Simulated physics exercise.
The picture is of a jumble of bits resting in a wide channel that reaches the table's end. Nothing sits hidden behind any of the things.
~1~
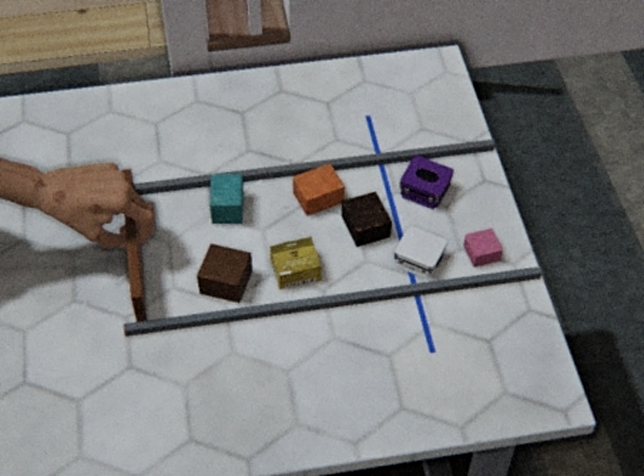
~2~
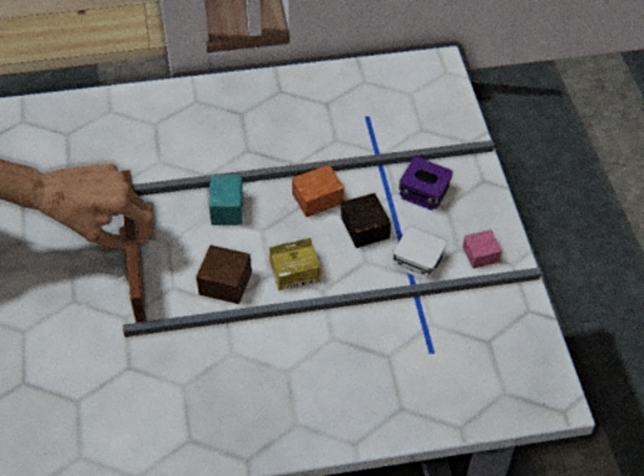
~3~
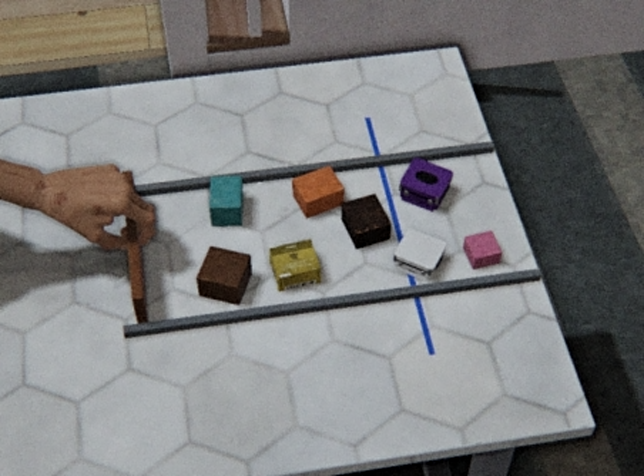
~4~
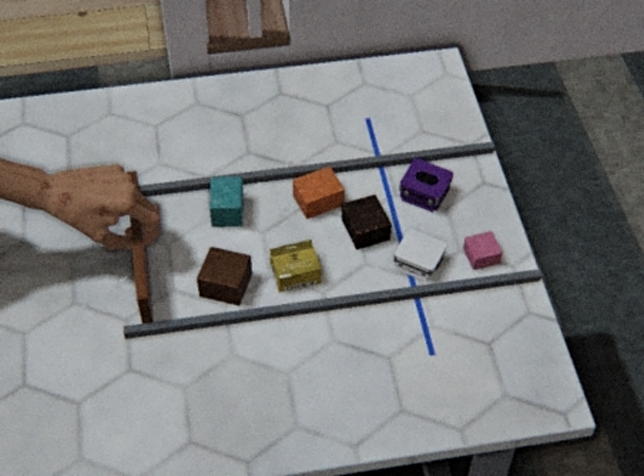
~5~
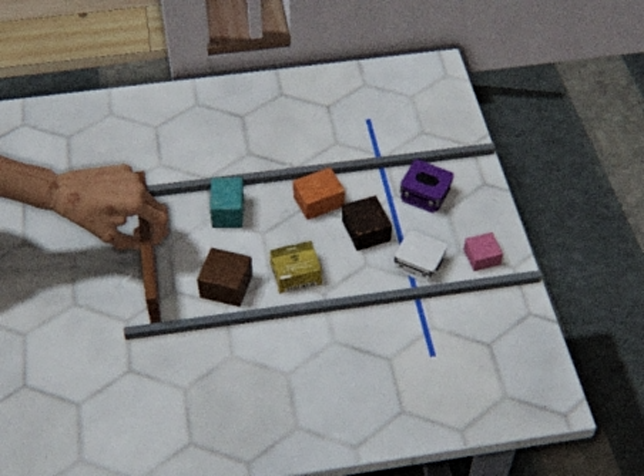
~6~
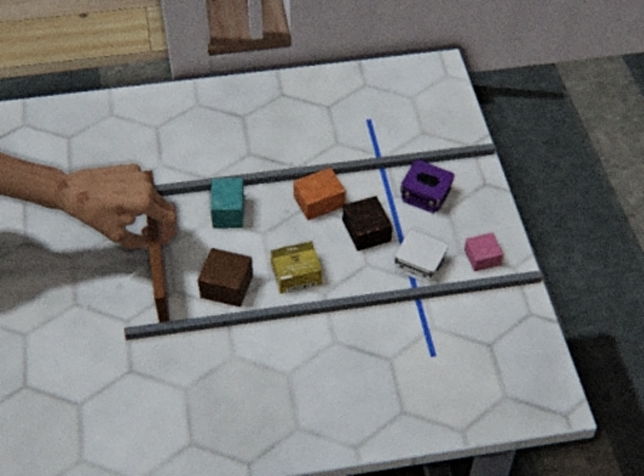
A hand sliding an upright brown board slightly rightward along a railed channel, while the scattered colourful blocks ahead stay still.
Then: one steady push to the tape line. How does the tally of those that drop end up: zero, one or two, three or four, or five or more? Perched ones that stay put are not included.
The tally ends at one or two.
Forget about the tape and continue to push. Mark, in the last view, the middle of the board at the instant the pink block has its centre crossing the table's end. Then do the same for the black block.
Near (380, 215) in the first case, near (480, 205) in the other.
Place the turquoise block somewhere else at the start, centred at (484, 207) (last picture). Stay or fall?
Note: From that start it hangs on.
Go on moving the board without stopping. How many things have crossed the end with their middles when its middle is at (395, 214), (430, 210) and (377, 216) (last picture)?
1, 3 and 0.
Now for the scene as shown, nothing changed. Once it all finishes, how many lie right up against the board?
Number in contact with it: 2.
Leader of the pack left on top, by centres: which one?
The white case is the one.
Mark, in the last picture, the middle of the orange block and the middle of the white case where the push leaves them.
Final positions - orange block around (438, 175), white case around (511, 242).
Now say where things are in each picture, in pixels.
In the first picture, pink block (483, 248); purple case (426, 183); white case (420, 253); board (134, 244); tape (398, 224).
In the second picture, purple case (425, 184); brown block (224, 274).
In the third picture, white case (420, 255); yellow box (295, 265).
In the fourth picture, pink block (483, 250); orange block (318, 192).
In the fifth picture, purple case (426, 187); turquoise block (227, 203).
In the sixth picture, pink block (484, 252); purple case (427, 187); white case (421, 257); board (156, 245); tape (398, 228).
Early on, none off yet; pink block at rest near (484, 252); purple case at rest near (427, 187); white case at rest near (421, 257).
A while later, none off yet; pink block at rest near (487, 251); purple case at rest near (427, 187); white case travelled a little near (445, 253).
Finally, the number that fall off is one or two; lost, pink block.
